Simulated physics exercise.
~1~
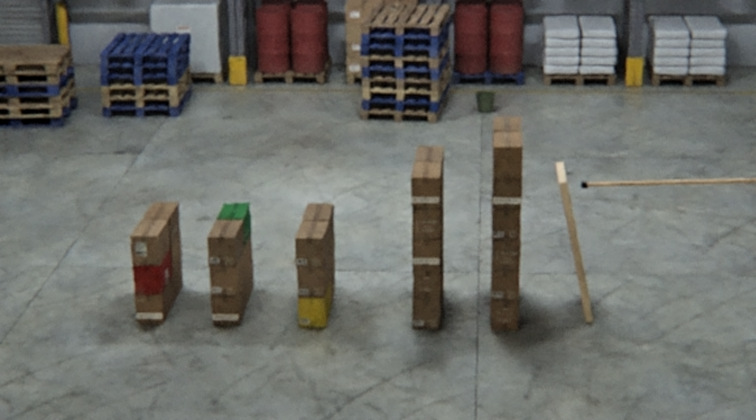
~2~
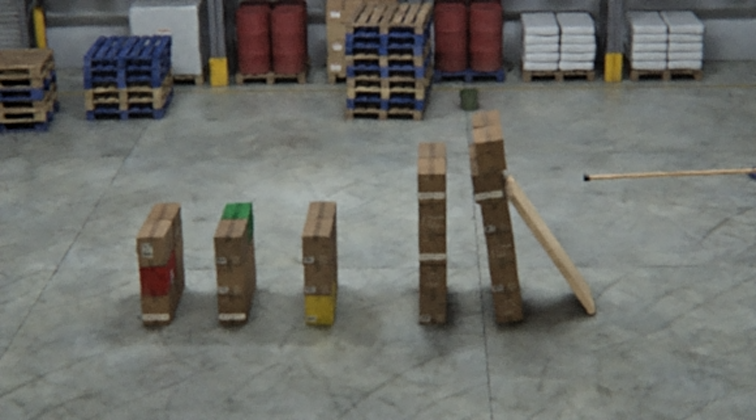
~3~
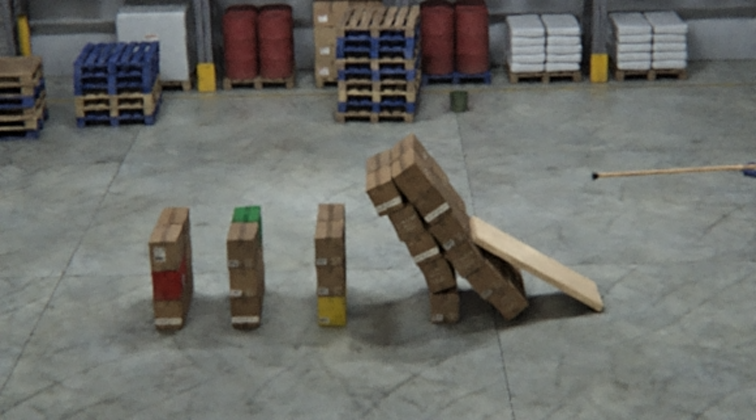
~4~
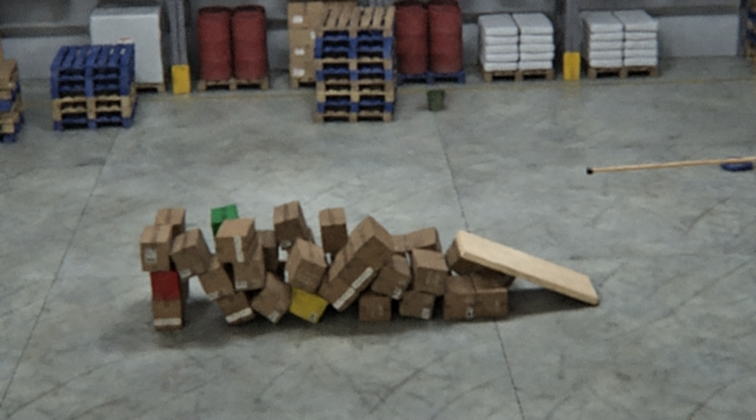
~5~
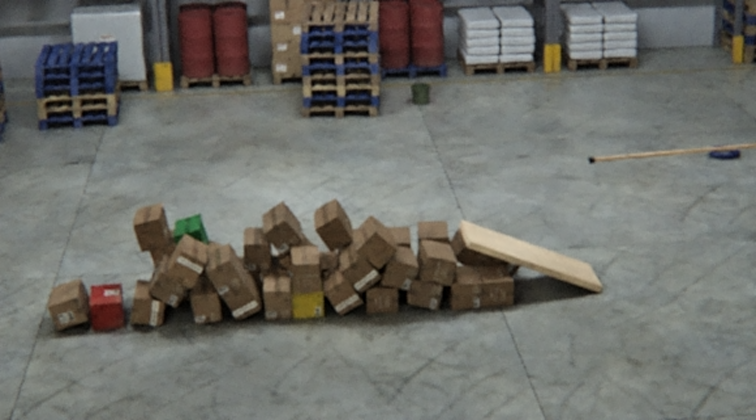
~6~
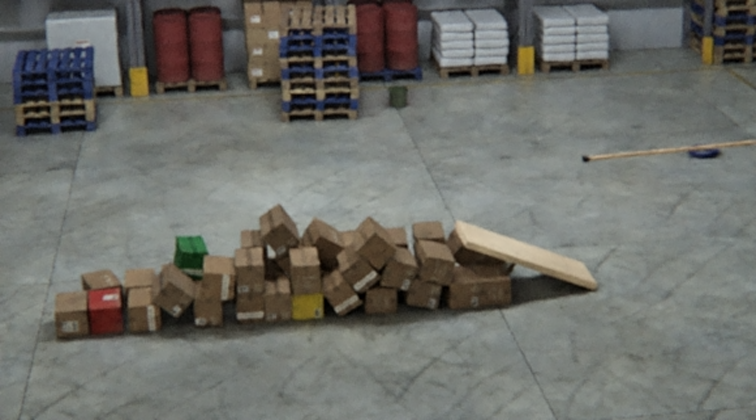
Warehouse floor with a leaning board toppling carton stacks leftward one after another, the green carton dropping onto the jumbled heap.
